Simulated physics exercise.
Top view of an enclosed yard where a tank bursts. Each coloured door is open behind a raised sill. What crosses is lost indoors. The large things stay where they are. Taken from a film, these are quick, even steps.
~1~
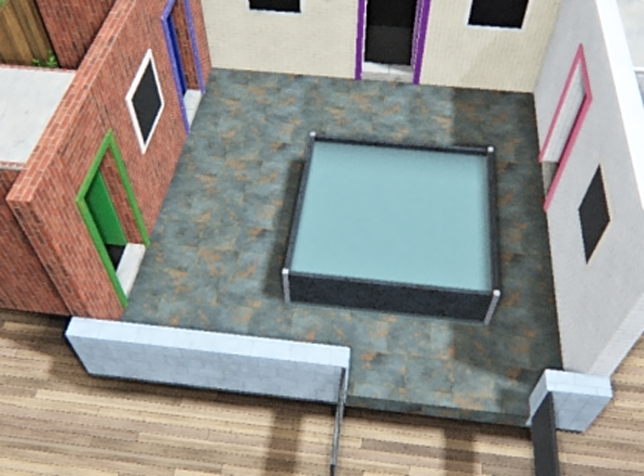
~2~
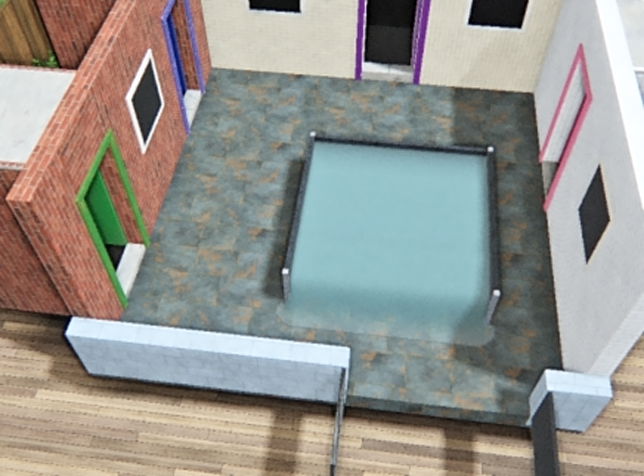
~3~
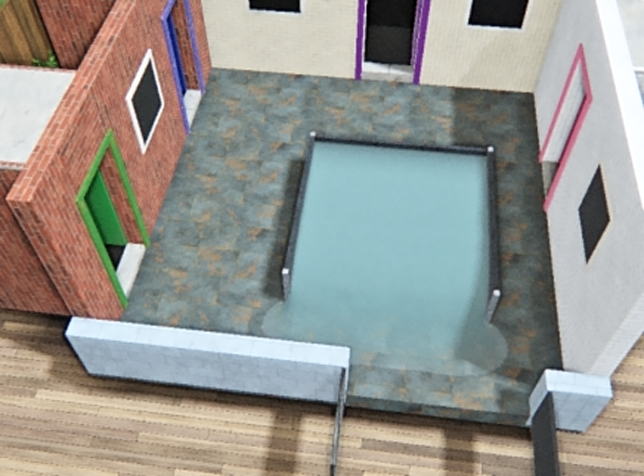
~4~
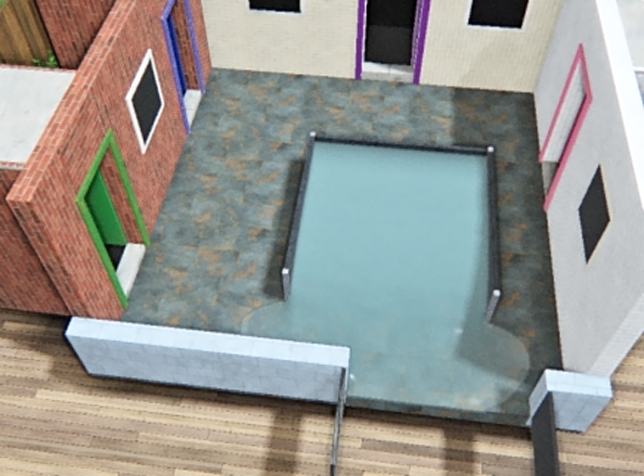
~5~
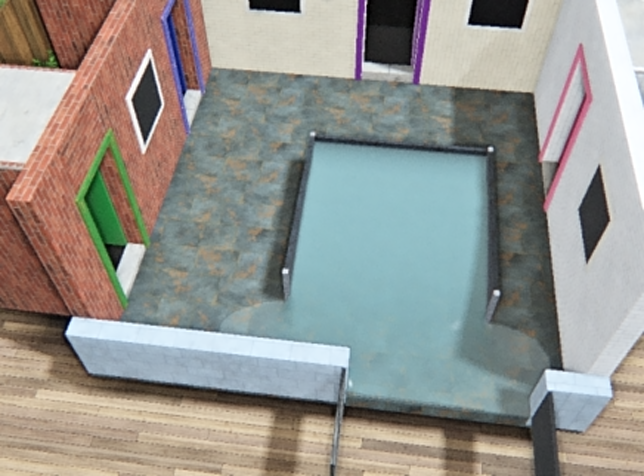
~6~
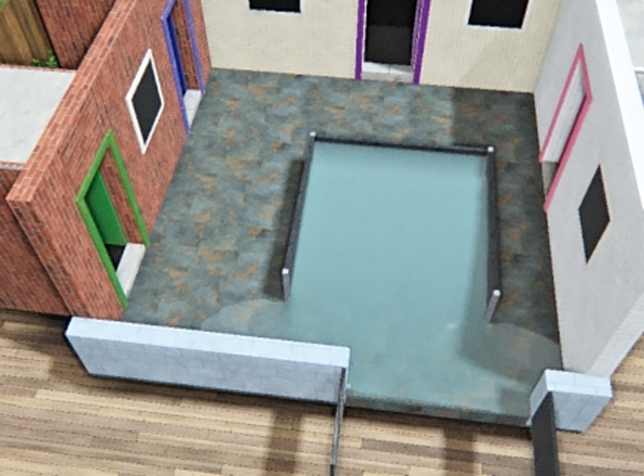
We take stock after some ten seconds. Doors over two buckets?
Blue door not over; purple door not over; green door over; pink door not over.
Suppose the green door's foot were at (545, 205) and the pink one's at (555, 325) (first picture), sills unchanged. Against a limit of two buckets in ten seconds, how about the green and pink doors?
Note: Green door does not reach the limit, pink door does not reach the limit.
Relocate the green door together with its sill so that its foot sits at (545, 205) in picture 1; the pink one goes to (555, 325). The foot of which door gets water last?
That would be the one in purple.
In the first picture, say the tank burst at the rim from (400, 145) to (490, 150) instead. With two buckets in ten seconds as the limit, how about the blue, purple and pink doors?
The blue exceeds the limit, the purple exceeds the limit, the pink exceeds the limit.
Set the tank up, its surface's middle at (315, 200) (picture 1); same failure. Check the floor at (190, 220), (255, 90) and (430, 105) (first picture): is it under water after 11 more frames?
Check in sequence: Soaked through, still parched, still parched.
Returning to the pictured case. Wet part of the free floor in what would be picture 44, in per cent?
That comes to about 75 per cent.
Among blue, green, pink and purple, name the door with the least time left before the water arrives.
My answer: The door marked green.
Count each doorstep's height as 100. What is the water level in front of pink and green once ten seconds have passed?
The first is near 110 per cent, the second near 50 per cent.
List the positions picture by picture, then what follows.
Still water in the open tank at (395, 211), in the first picture.
The front is at (281, 306), out from the gap at (387, 301), in the second picture.
Water pours out at (387, 303) and has run to (268, 324), in the third picture.
The front is at a hidden place, out from the gap at (387, 304), in the fourth picture.
Water pours out at (387, 304) and has run to a hidden place, in the fifth picture.
Water pours out at (387, 304) and has run to a hidden place, in the sixth picture.
A moment on, water covers 20 % of the floor; the blue door not reached, the purple door not reached, the green door not reached, the pink door not reached.
Next, water covers 30 % of the floor; the blue door not reached, the purple door not reached, the green door under two buckets in, the pink door not reached.
Then, water covers 45 % of the floor; the blue door wet at the sill, nothing in, the purple door not reached, the green door over two buckets in, the pink door not reached.
Later, water covers 75 % of the floor; the blue door wet at the sill, nothing in, the purple door wet at the sill, nothing in, the green door far over two buckets in, the pink door wet at the sill, nothing in.
In the end, water covers 95 % of the floor; the blue door wet at the sill, nothing in, the purple door wet at the sill, nothing in, the green door far over two buckets in, the pink door wet at the sill, nothing in.
